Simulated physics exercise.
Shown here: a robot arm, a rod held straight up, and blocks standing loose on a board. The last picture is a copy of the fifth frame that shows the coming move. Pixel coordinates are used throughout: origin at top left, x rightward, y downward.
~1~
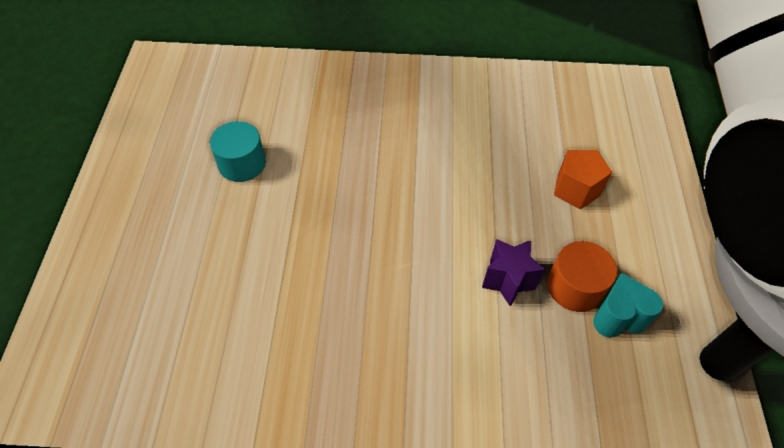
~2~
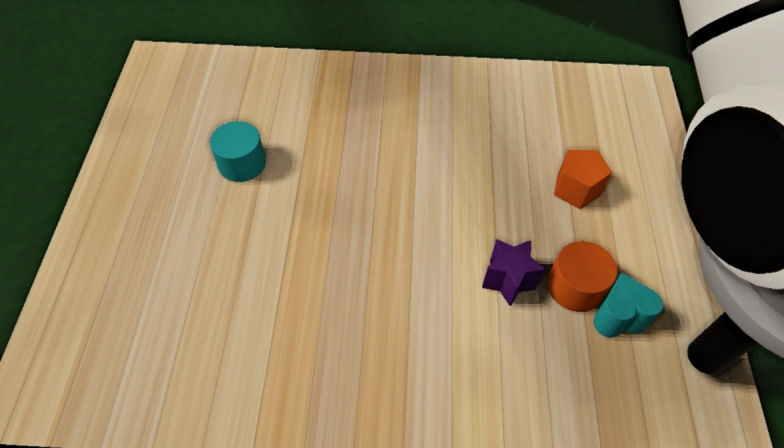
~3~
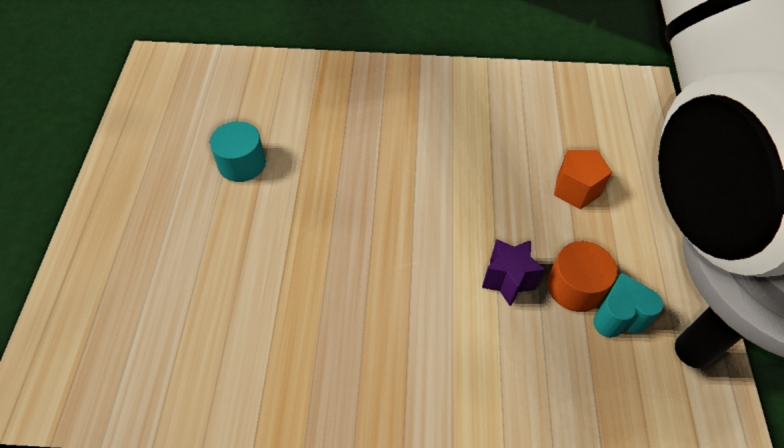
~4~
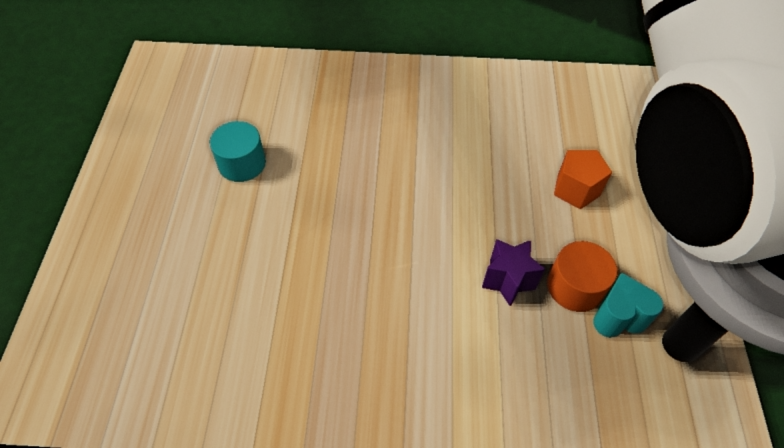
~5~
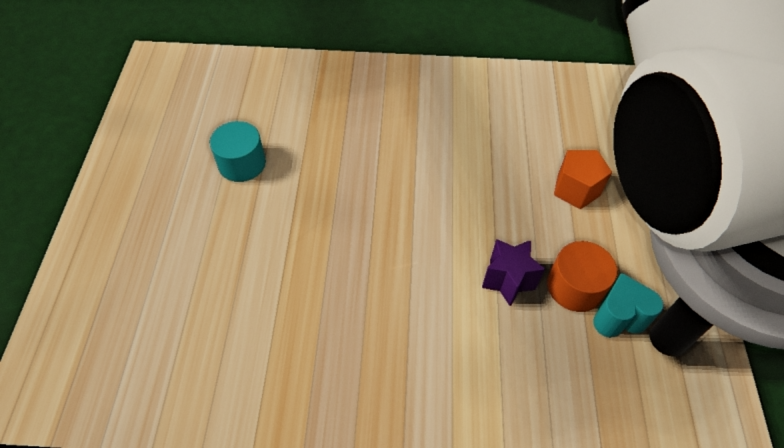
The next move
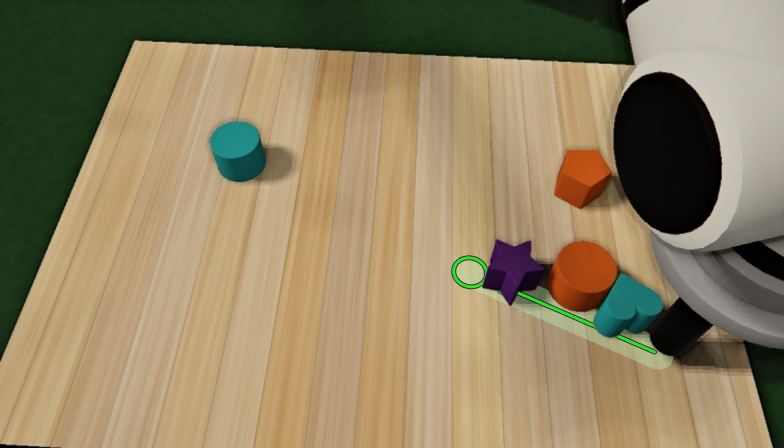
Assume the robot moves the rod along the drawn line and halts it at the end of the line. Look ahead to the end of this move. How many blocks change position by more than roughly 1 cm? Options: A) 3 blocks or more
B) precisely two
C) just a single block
A (3 blocks or more)
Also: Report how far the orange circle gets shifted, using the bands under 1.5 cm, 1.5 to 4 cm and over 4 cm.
Movement: 1.5 to 4 cm.
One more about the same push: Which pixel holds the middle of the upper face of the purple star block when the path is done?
Near (467, 222).
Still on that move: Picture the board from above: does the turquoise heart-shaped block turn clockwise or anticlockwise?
If we look at it from overhead, the turquoise heart-shaped block pivots clockwise.
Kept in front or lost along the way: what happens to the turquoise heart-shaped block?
I believe the turquoise heart-shaped block loses its place ahead of the rod and slips off.
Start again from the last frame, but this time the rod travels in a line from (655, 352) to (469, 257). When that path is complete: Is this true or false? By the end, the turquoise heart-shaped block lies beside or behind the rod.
That is true.
Path on the board, from (655, 352) directly to (470, 272).
On the path given first. One third of the way, rod (599, 310); orange circle (573, 245); turquoise heart-shaped block (620, 279), turned 40° clockwise.
Two thirds of the way, rod (535, 283); purple star block (510, 254); orange circle (573, 244); turquoise heart-shaped block (620, 279), turned 45° clockwise.
At the end, rod (474, 257); purple star block (467, 222), turned 25° clockwise; orange circle (573, 244); turquoise heart-shaped block (620, 279), turned 45° clockwise.
